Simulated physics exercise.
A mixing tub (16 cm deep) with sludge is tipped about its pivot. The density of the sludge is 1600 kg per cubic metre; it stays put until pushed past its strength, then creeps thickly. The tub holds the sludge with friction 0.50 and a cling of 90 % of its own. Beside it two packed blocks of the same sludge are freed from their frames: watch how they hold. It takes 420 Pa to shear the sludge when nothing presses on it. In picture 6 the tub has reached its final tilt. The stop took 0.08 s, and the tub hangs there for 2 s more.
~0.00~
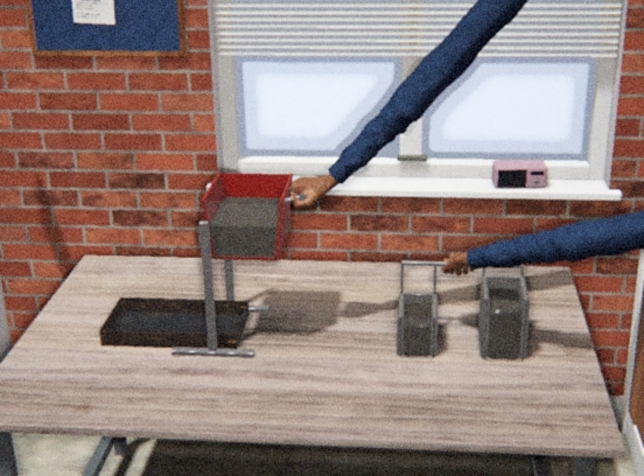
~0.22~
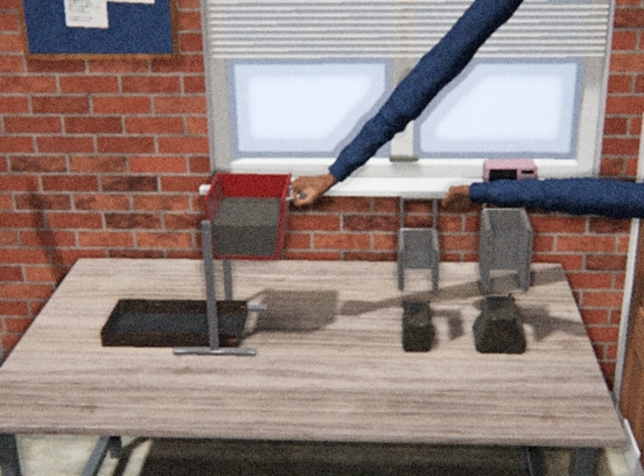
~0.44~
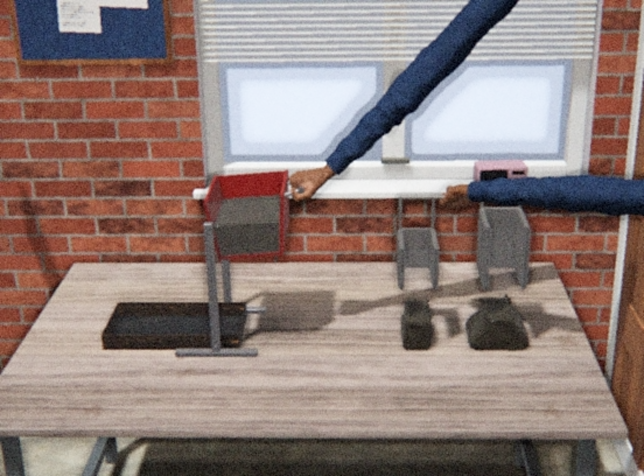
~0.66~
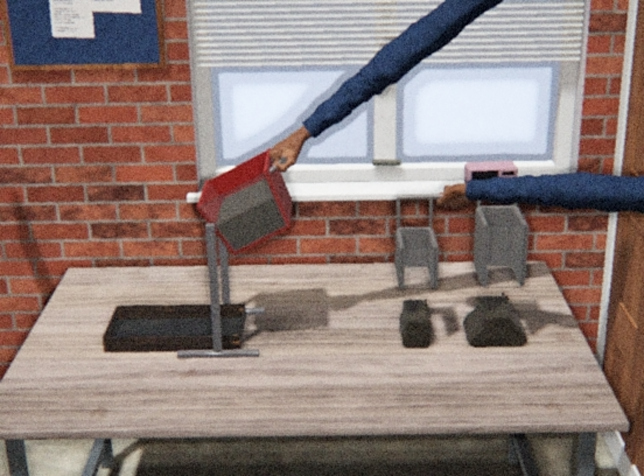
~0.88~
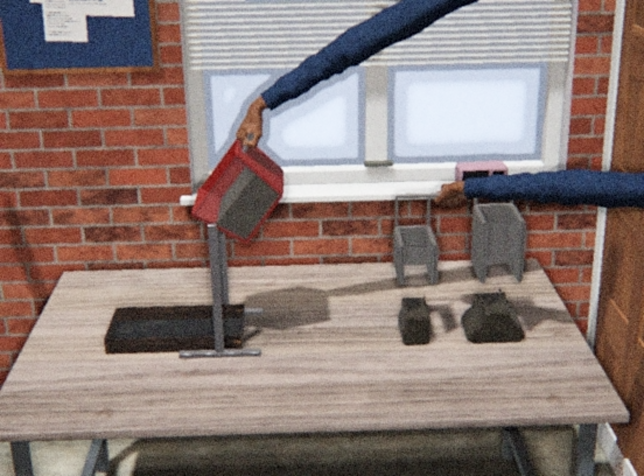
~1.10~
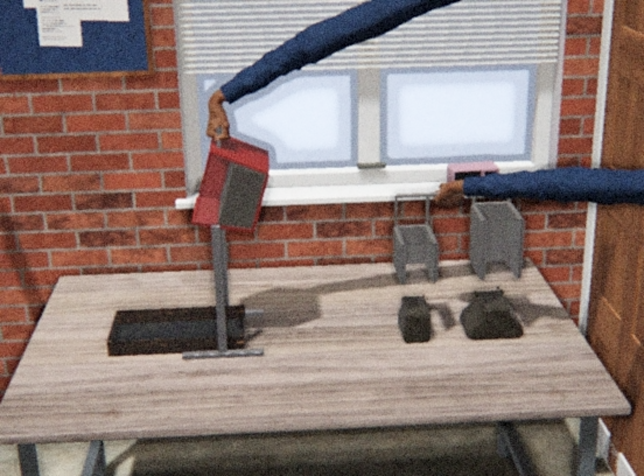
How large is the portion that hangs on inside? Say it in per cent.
About 100 %.
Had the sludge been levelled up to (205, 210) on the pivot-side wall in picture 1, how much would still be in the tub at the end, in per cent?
Then about 75 %.
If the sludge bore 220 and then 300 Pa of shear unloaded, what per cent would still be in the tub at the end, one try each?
In that order: 80 %, 100 %.
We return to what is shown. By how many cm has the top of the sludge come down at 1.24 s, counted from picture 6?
Some 1 cm.
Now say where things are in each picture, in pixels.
In the first picture, handle-side rim at (279, 202), tilt 0 degrees; top of the sludge at (271, 226); blocks stand 10 cm, 16 cm (left to right).
In the second picture, handle-side rim at (281, 201), tilt 0 degrees; top of the sludge at (273, 225); blocks stand 9.8 cm, 12 cm (left to right).
In the third picture, handle-side rim at (280, 197), tilt 5 degrees; top of the sludge at (274, 221); blocks stand 9.7 cm, 11 cm (left to right).
In the fourth picture, handle-side rim at (263, 174), tilt 27 degrees; top of the sludge at (273, 198); blocks stand 9.7 cm, 11 cm (left to right).
In the fifth picture, handle-side rim at (235, 157), tilt 53 degrees; top of the sludge at (256, 176); blocks stand 9.7 cm, 11 cm (left to right).
In the sixth picture, handle-side rim at (210, 155), tilt 73 degrees; top of the sludge at (237, 167); blocks stand 9.7 cm, 11 cm (left to right).
After 1.24 s, the tub is at 73 degrees and holds 100 %.
After 1.41 s, the tub is at 73 degrees and holds 100 %.
After 1.58 s, the tub is at 73 degrees and holds 100 %.
After 1.75 s, the tub is at 73 degrees and holds 100 %.
After 3.10 s, at the end, the tub is at 73 degrees and holds 100 %.
